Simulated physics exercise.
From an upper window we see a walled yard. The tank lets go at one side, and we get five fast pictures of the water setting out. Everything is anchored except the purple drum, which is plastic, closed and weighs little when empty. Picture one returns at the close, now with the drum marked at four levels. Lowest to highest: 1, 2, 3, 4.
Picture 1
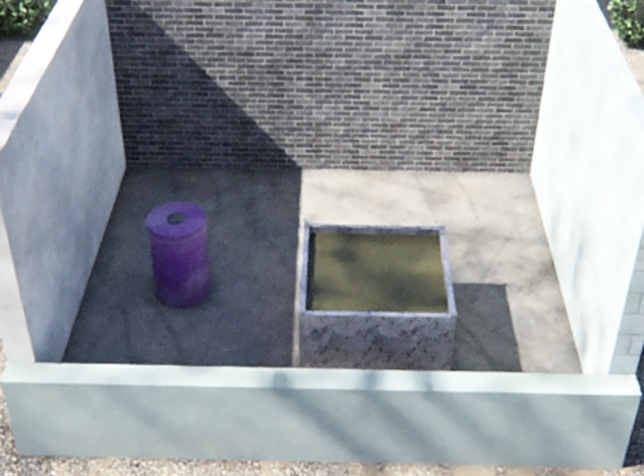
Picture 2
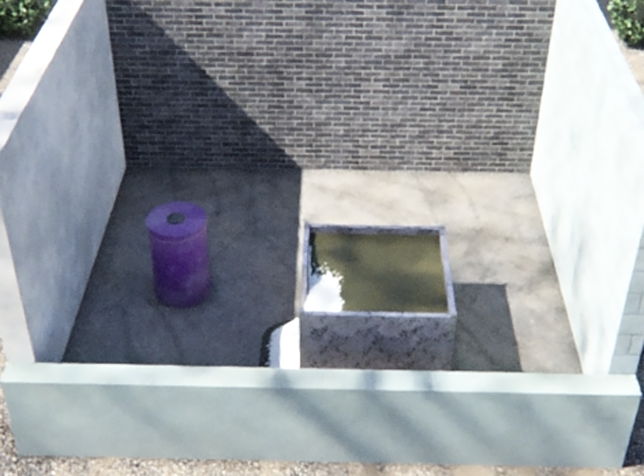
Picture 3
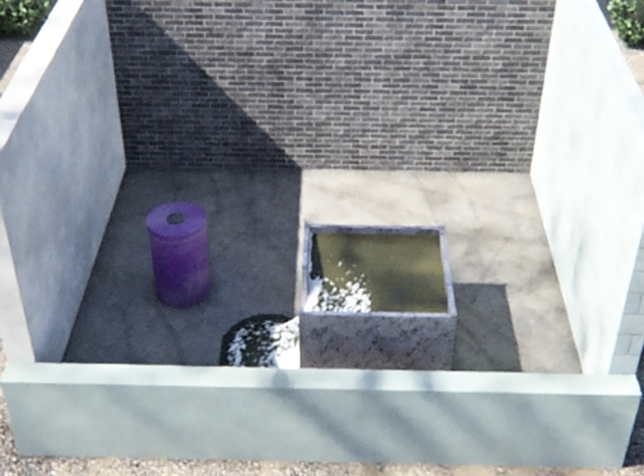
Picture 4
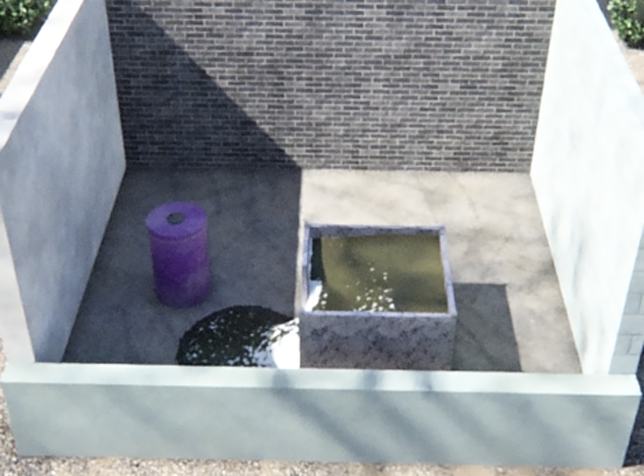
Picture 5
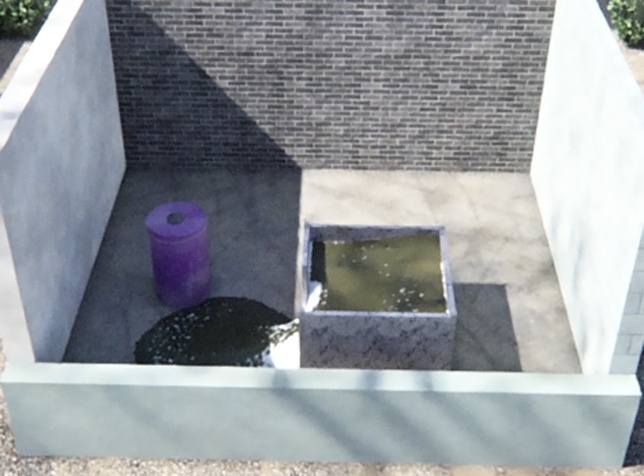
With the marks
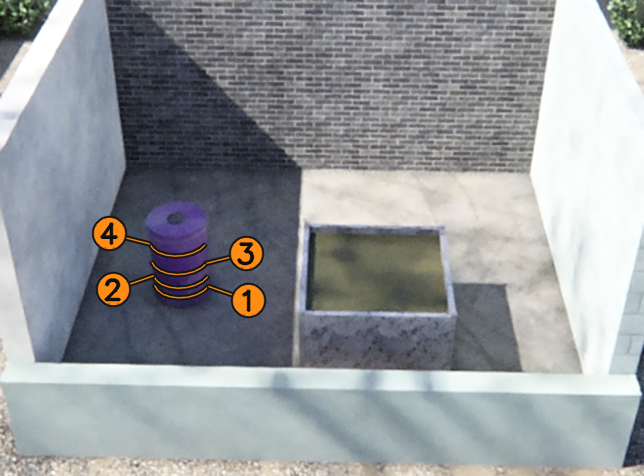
In a walled yard seen from above, a purple drum stands left of a square stone tank full of murky greenish water. White, foamy water appears at the tank's left side and on the ground beside it, then a dark, foam-flecked puddle widens leftward toward the unmoving drum.
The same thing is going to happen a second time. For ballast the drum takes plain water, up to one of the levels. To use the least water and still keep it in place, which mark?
Line 2.
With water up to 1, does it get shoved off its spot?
Yes, that goes wrong.
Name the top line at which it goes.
Here it is line 1.
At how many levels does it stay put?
Three of the four.
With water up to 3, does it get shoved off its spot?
No.
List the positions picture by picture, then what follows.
In the first frame, lid of the purple drum at (176, 218); tank full, its middle at (375, 274).
In the second frame, 2 % of the ground under water, its edge towards the drum at (272, 336).
In the third frame, 4 % of the ground under water, its edge towards the drum at (239, 330).
In the fourth frame, 7 % of the ground under water, its edge towards the drum at (208, 322).
In the fifth frame, lid of the purple drum at (176, 218); 10 % of the ground under water, its edge towards the drum at (198, 308).
In orange, 1 at (178, 297); 2 at (177, 288); 3 at (176, 274); 4 at (174, 256); from the bottom up 1, 2, 3, 4.
If 1 is chosen, it is pushed about half its own width away.
If 2 is chosen, it does not move.
If 3 is chosen, it does not move.
If 4 is chosen, it does not move.
